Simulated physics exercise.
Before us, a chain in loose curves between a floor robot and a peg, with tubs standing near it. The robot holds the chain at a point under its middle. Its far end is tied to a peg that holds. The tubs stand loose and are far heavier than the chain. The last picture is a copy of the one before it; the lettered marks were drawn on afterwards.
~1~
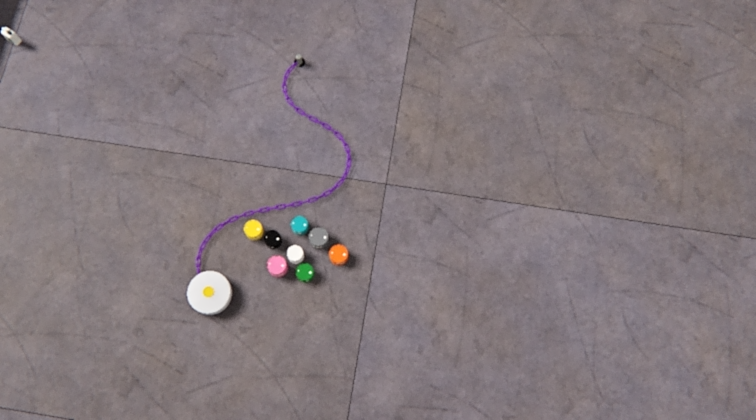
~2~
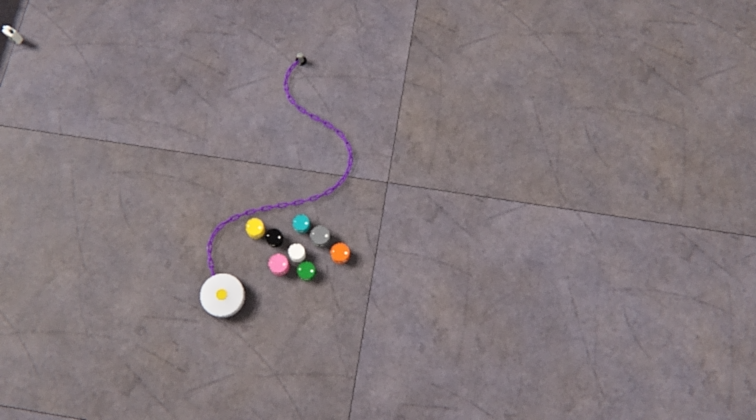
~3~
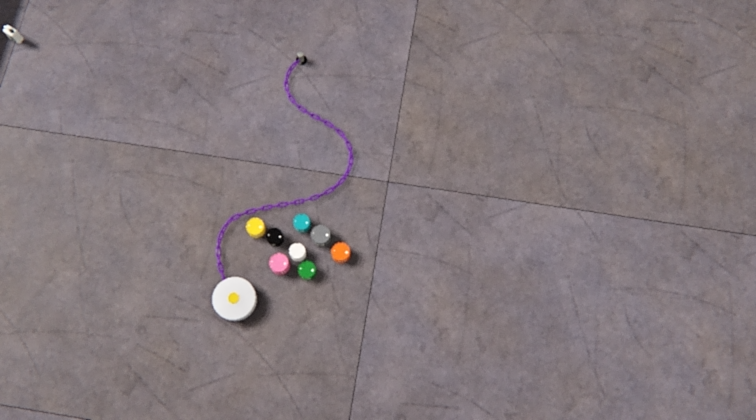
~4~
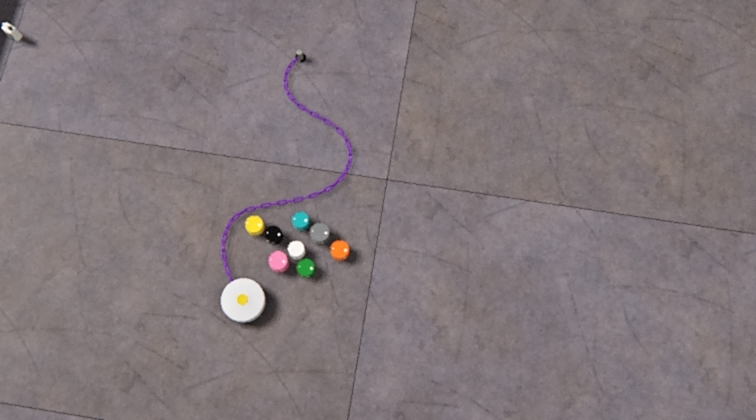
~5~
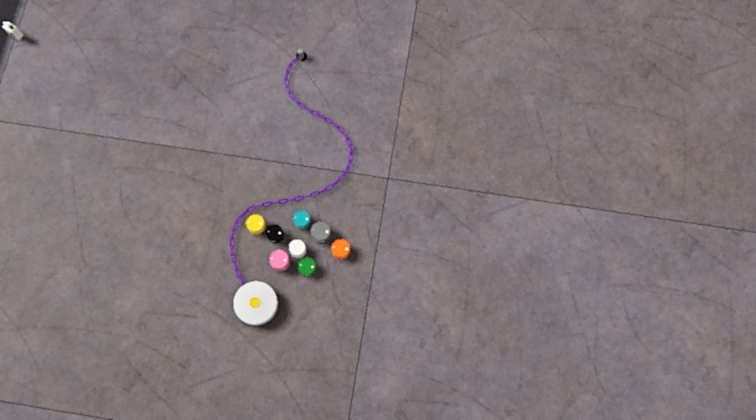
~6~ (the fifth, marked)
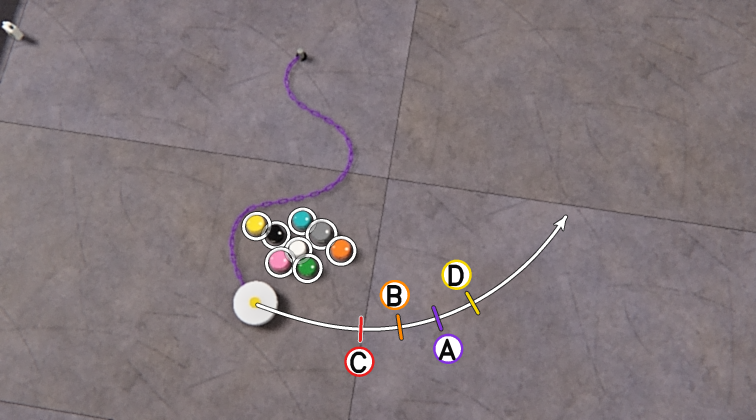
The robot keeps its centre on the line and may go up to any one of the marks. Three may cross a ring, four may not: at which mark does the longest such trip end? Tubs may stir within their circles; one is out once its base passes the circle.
It can go as far as B.
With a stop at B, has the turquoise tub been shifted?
No.
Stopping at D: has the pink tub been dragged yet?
Yes.
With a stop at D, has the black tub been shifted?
Yes.
On the marked copy, A at (437, 318); B at (400, 327); C at (361, 329); D at (473, 303); the route from (257, 305) via (436, 319) to (566, 217).
Following B. Soon after the start, robot (304, 319).
Later, robot (355, 328).
In the end, robot (400, 326); none over the rings.
As for the rest, A has five over the rings; C is within the limit but short; D has eight over the rings.
